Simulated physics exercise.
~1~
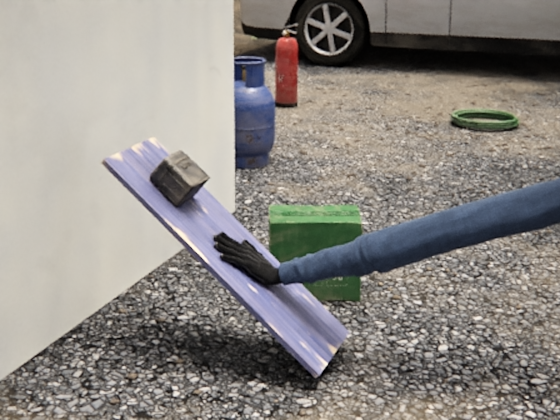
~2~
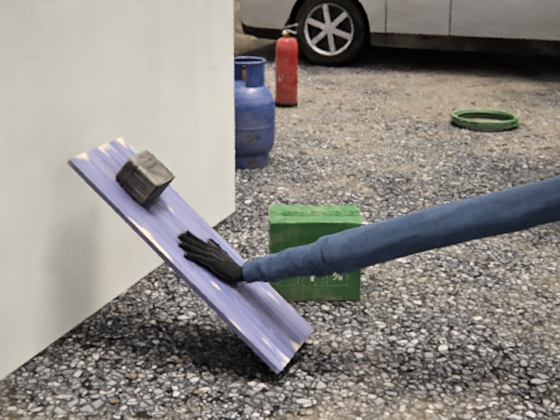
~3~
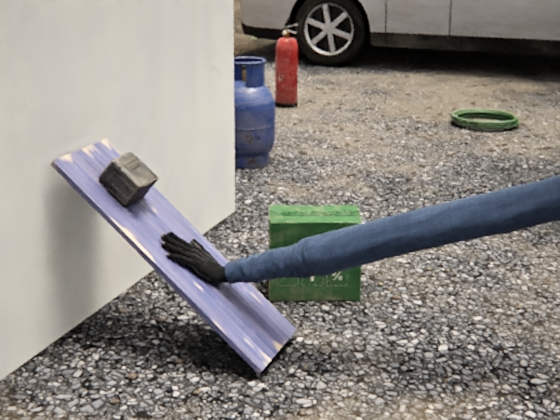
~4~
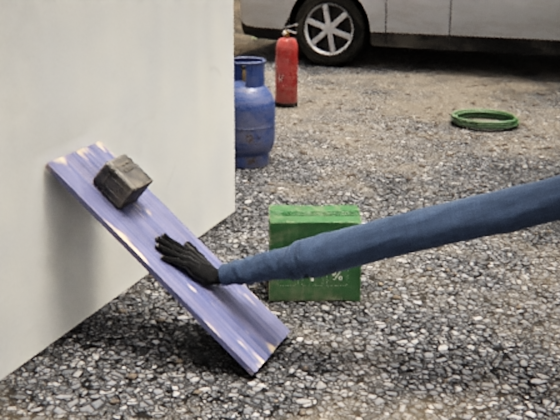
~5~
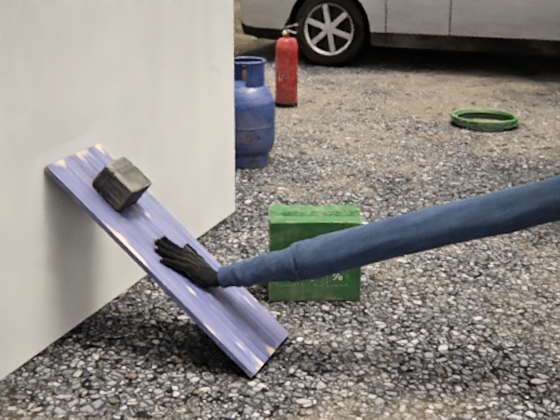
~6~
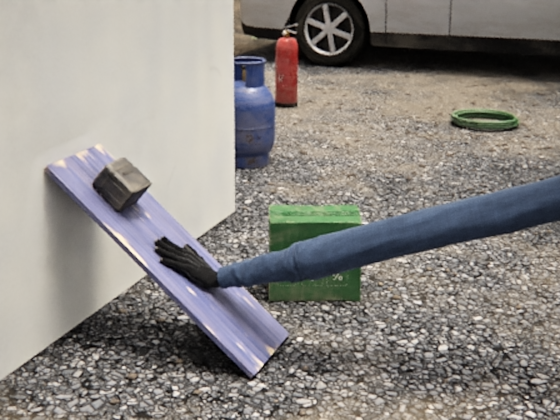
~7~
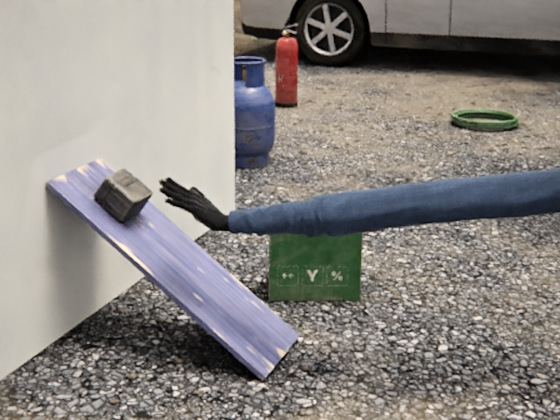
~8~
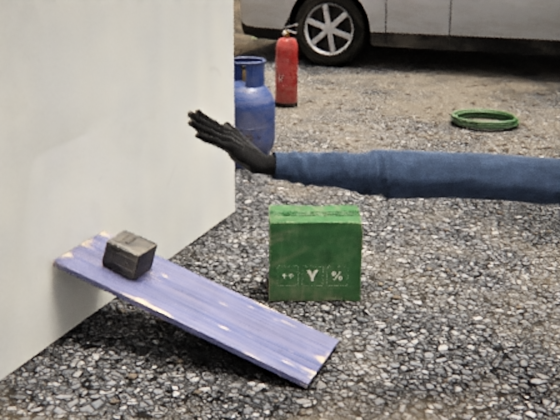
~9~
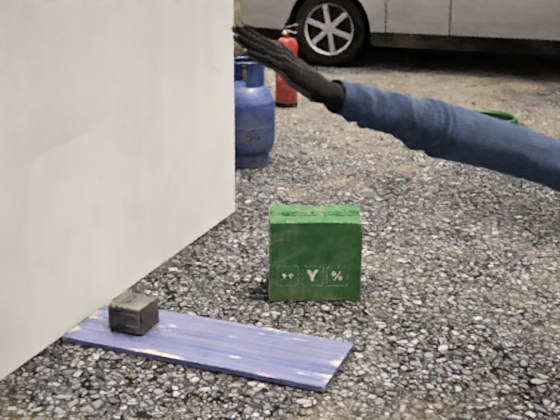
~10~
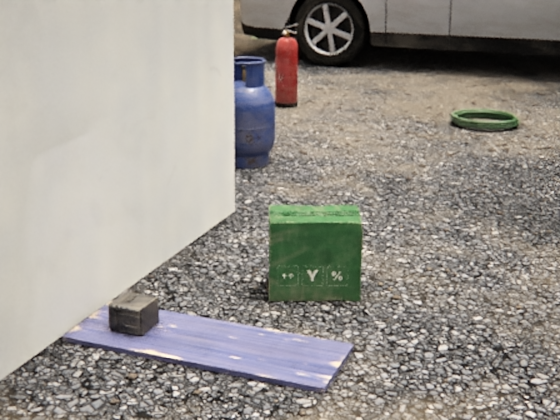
A gloved hand leaning a blue board with a dark block against a pale wall, then letting go as it slides flat.
